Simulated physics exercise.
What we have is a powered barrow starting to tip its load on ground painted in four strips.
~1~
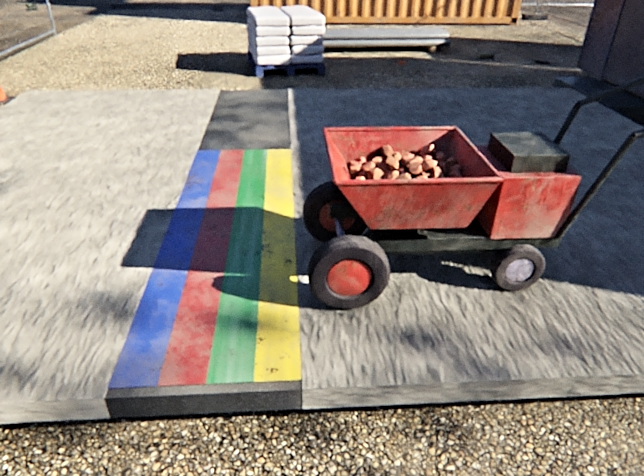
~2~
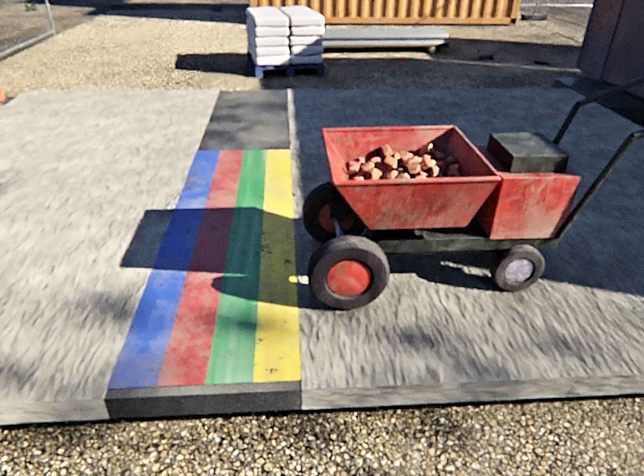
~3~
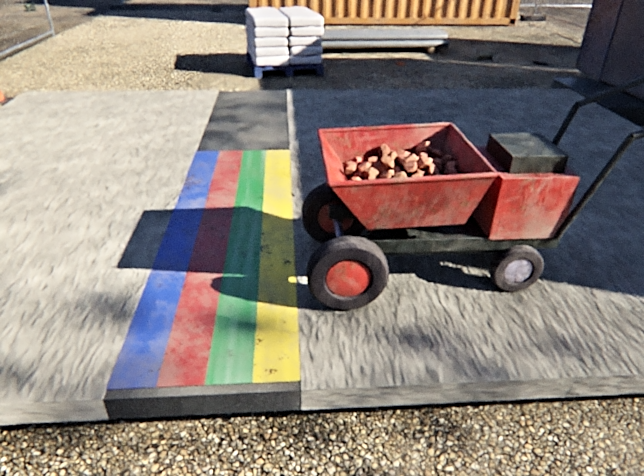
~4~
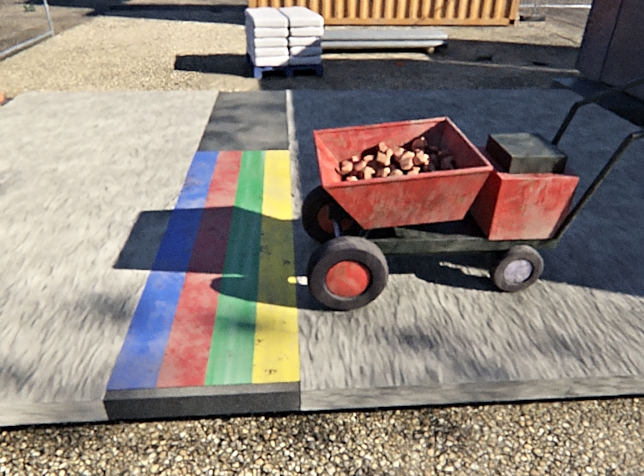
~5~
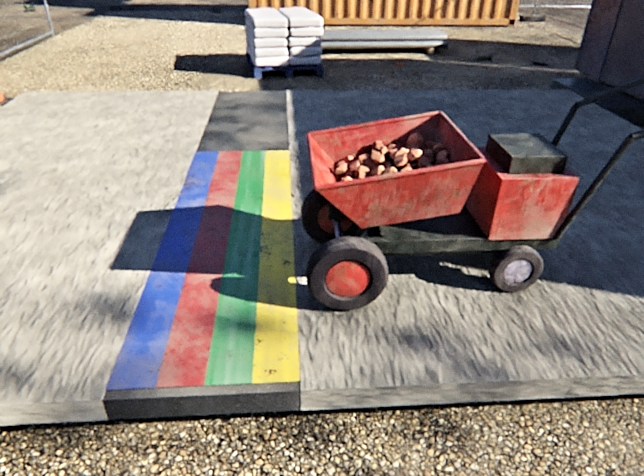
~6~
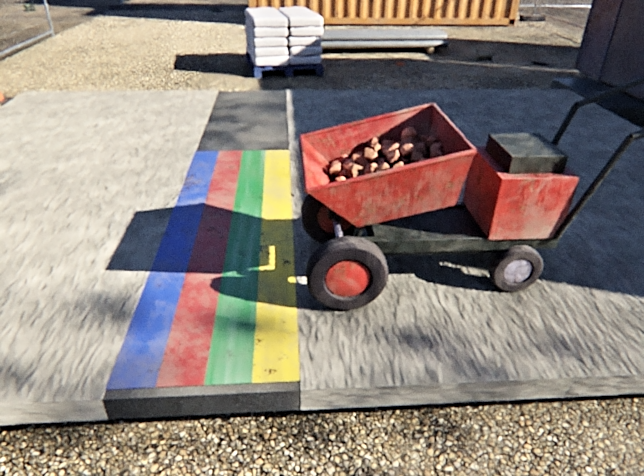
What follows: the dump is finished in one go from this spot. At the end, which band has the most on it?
The heap favours the red strip.
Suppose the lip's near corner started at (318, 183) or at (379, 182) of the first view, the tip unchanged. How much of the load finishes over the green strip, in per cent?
About 10 and 40 per cent.
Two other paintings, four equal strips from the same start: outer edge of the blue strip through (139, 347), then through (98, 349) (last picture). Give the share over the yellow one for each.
About 0 and 0 per cent.
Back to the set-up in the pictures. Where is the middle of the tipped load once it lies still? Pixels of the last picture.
Near (199, 275).
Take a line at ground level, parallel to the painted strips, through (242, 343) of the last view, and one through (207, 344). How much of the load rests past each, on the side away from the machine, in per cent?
Near 90 % and 70 %.
Soon after the last picture, skip tipped steeply; all in the skip.
A little later, skip tipped right over; most in the skip; a small part over the green strip; a stray few over the red strip; a stray few falling.
Later still, skip tipped right over; a small part in the skip; about a quarter over the green strip; about a third over the red strip; about a quarter over the blue strip; a small part off the paint.
By the end, skip tipped right over; a stray few over the yellow strip; about a quarter over the green strip; about a third over the red strip; about a quarter over the blue strip; a small part off the paint.
